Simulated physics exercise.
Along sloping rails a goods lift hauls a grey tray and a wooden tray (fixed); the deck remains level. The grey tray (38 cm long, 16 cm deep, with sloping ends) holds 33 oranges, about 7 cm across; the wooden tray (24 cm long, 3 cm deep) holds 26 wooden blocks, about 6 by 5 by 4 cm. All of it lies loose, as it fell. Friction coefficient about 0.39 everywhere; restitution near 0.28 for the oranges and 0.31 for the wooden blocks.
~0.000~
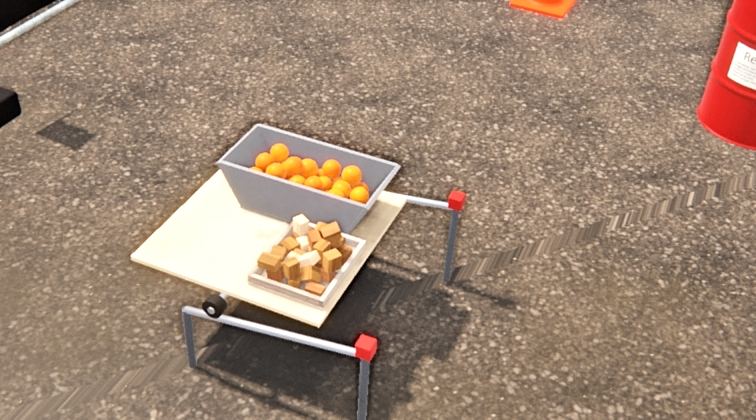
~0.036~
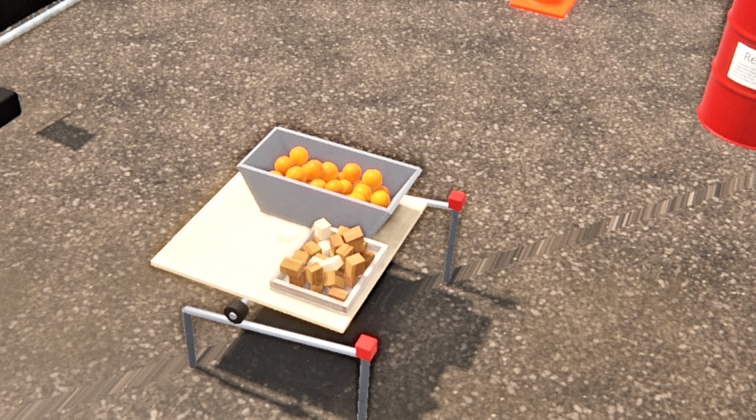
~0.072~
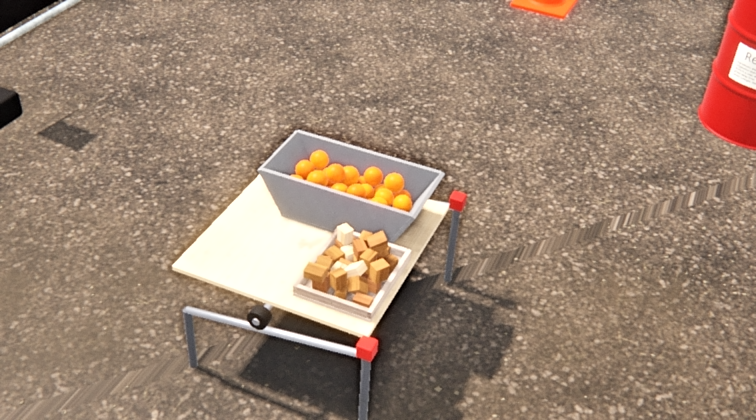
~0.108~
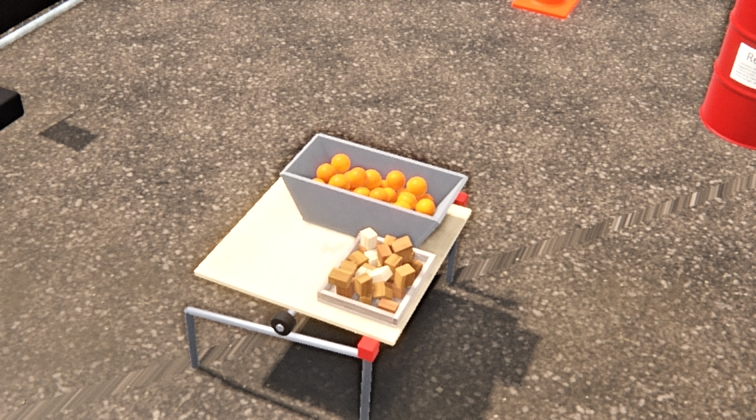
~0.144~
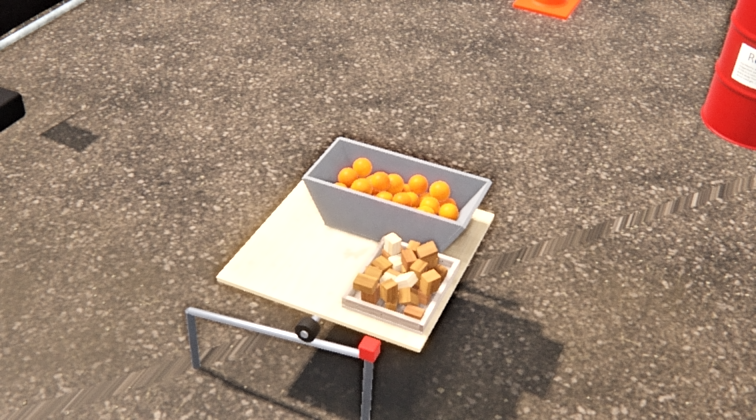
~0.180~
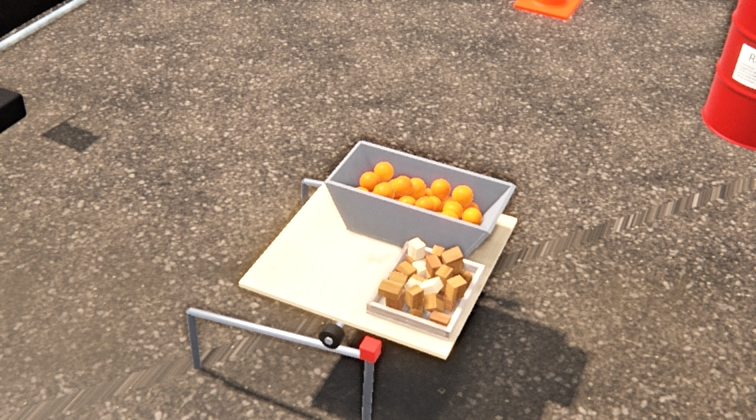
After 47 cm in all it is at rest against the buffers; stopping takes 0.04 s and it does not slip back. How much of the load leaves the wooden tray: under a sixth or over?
Out of the wooden tray go more than a sixth of the wooden blocks.
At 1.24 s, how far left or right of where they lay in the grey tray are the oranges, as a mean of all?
About 12 cm to the right.
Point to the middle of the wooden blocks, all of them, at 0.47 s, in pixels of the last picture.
Near (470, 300).
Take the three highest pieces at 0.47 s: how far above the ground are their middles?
About 66 cm.
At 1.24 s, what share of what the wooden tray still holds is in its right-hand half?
Some 50 per cent.
After 0.19 s, the buffers are touched.
After 0.31 s, grey tray 33 in, 0 out and wooden tray 19 in, 7 out.
After 0.47 s, grey tray 33 in, 0 out and wooden tray 16 in, 10 out.
After 0.69 s, grey tray 31 in, 2 out and wooden tray 15 in, 11 out.
Outcome (at 1.24 s), grey tray 31 in, 2 out and wooden tray 15 in, 11 out. Asked share, 11 of 26, 42 per cent.
